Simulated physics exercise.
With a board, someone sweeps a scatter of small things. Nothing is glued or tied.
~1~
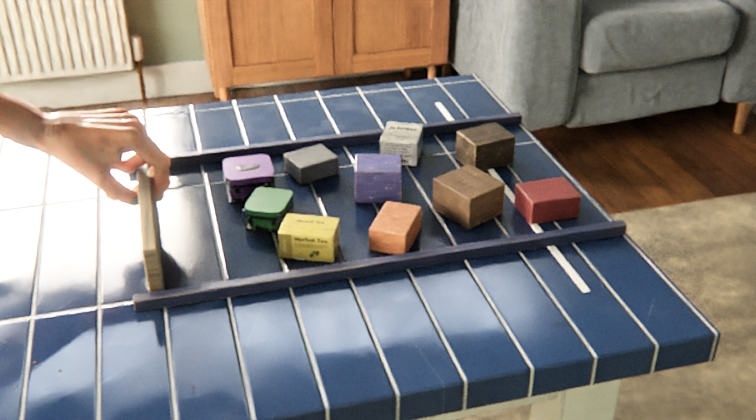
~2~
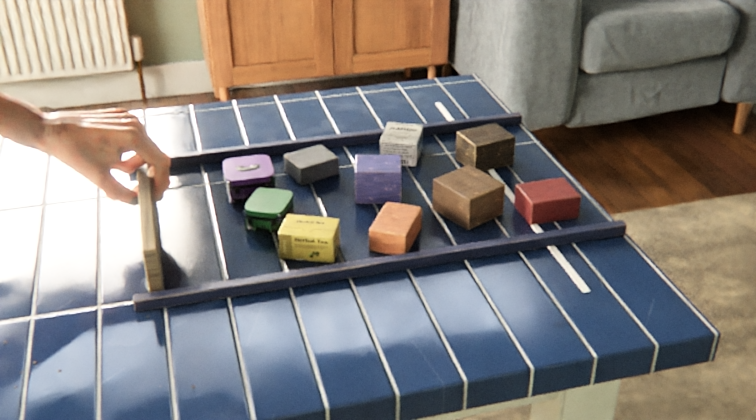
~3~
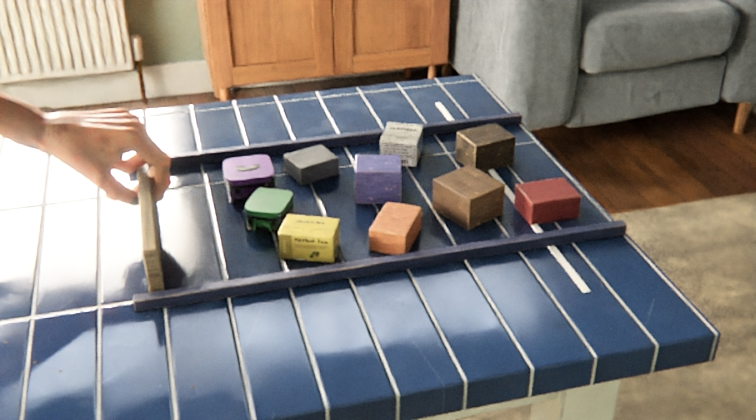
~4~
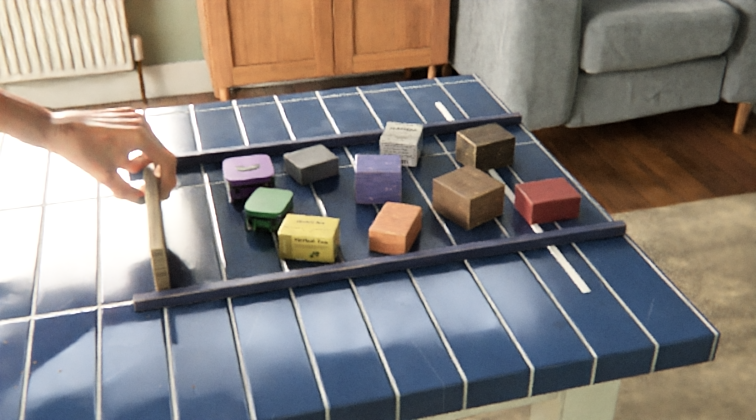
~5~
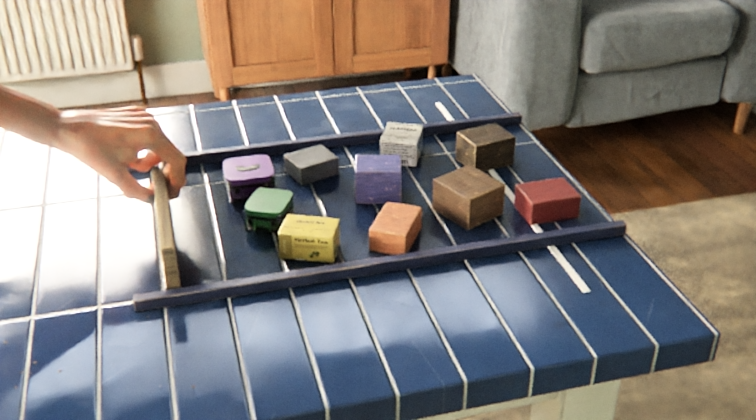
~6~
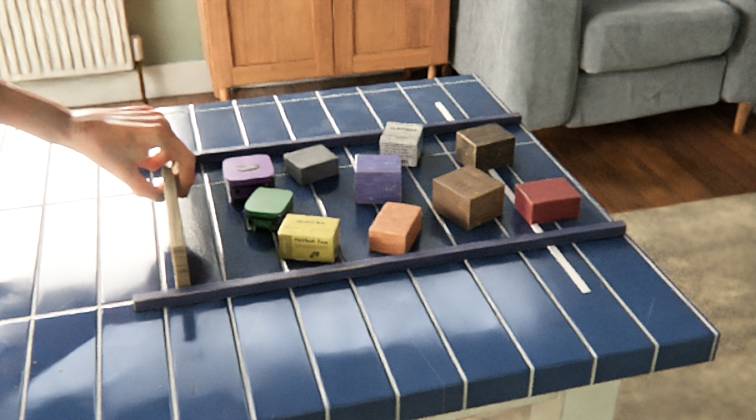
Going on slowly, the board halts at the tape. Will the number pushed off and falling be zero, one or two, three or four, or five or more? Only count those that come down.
It will be three or four.
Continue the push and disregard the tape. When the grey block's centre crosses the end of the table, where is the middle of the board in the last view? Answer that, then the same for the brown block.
Approx. (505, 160) for the first, approx. (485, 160) for the second.
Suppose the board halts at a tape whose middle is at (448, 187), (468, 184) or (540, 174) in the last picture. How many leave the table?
0, 1, 7.
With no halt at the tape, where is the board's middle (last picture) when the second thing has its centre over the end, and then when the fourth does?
I'd put the first at about (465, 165) and the next at about (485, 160).
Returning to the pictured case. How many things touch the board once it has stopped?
3.
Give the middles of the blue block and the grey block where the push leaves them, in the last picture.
(554, 152) and (532, 133), approximately.
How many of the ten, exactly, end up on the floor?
My count gives 4.
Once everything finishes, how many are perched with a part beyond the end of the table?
I'd put it at 3.
Soon after, none off yet; red block at rest near (547, 201); black block at rest near (485, 148); brown block at rest near (468, 196).
At rest, the number that fall off is three or four; fallen, white box, brown block, black block and red block.
